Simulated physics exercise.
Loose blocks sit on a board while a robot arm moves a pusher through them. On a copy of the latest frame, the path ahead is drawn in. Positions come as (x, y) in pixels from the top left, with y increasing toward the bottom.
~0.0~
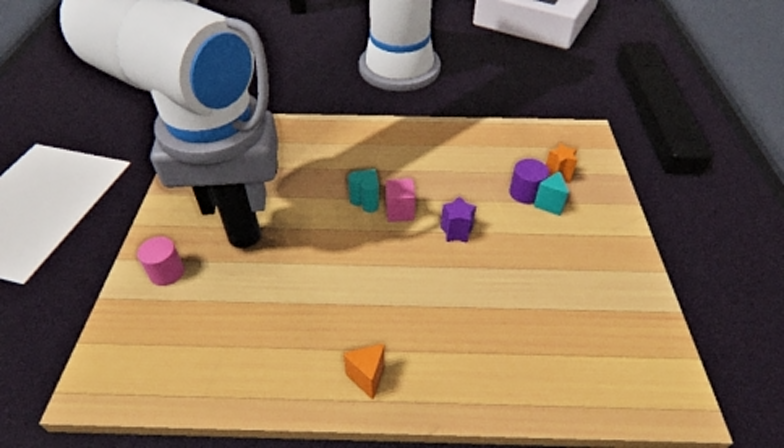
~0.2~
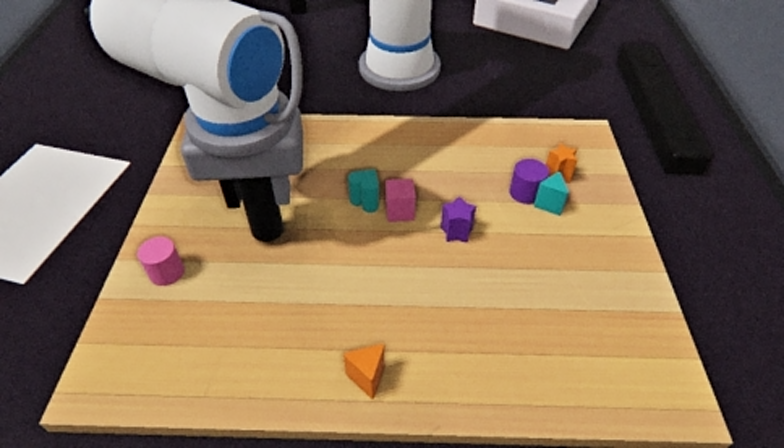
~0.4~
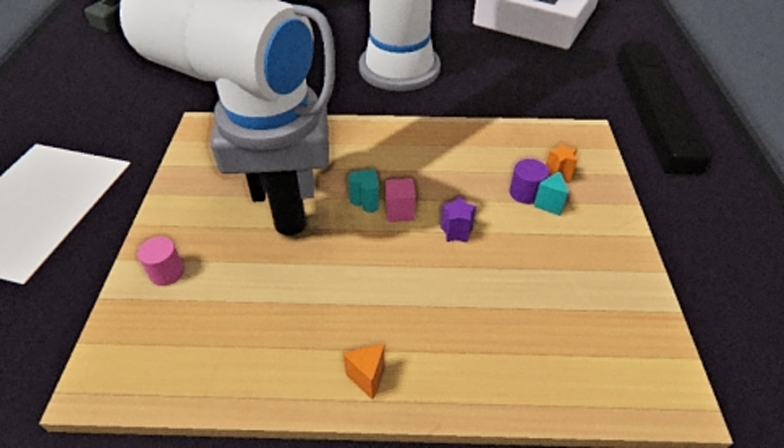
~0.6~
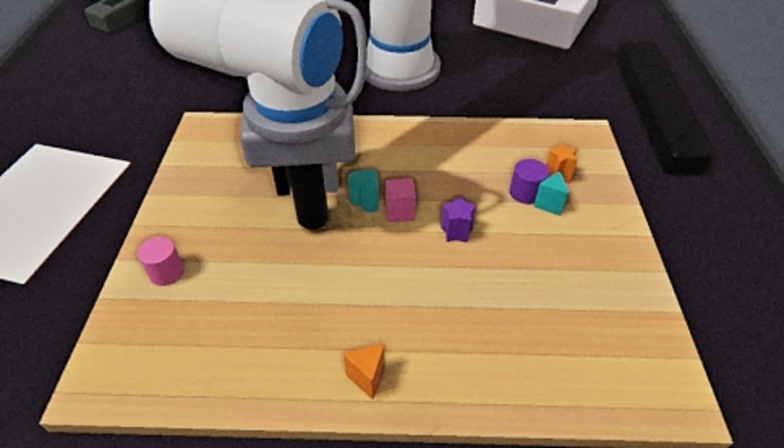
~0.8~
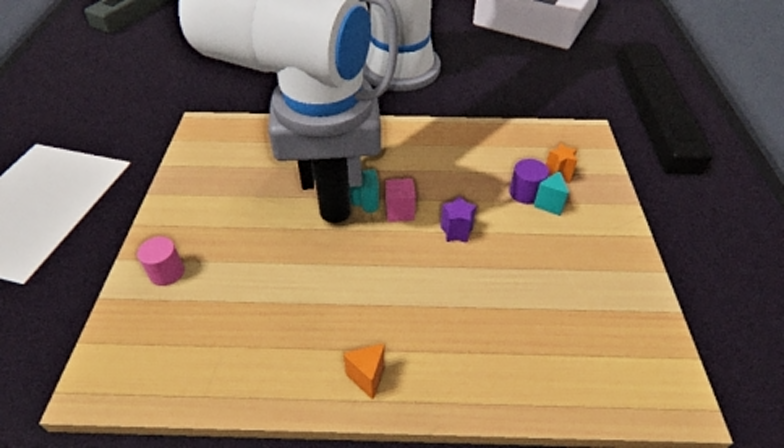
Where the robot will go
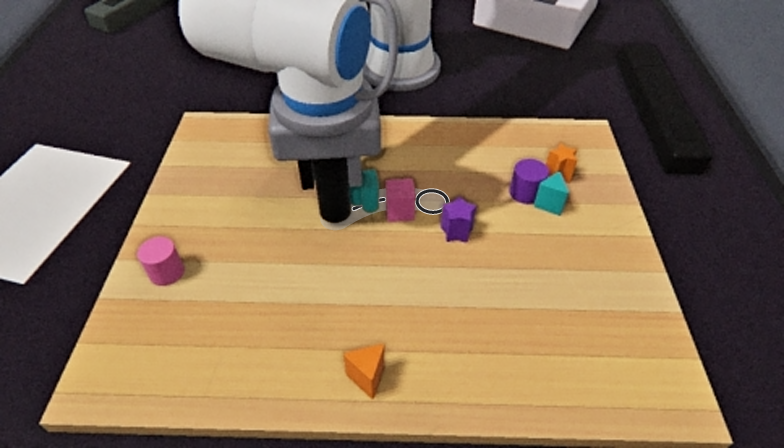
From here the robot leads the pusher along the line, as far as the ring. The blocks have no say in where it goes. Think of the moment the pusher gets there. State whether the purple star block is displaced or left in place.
Shifted.
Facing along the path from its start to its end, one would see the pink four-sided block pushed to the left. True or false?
Verdict: False.
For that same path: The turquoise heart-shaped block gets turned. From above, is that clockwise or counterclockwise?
From overhead, the rotation is counterclockwise.
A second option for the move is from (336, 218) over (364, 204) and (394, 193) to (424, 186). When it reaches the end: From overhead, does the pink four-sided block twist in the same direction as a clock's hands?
I believe so.
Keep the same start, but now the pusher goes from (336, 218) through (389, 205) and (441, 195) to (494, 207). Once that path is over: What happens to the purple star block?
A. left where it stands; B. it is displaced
It's B.
The drawn path runs from (336, 218) by way of (365, 204) and (398, 198) to (432, 201).
What follows on the original path. One third of the way, pusher (366, 197); turquoise heart-shaped block (386, 169), turned 15° clockwise; pink four-sided block (406, 187), turned 25° clockwise.
Two thirds of the way, pusher (399, 192); turquoise heart-shaped block (413, 160); pink four-sided block (421, 189), turned 55° clockwise.
At the end, pusher (433, 195); turquoise heart-shaped block (421, 158), turned 30° anticlockwise; pink four-sided block (448, 198), turned 85° clockwise; purple star block (468, 215).
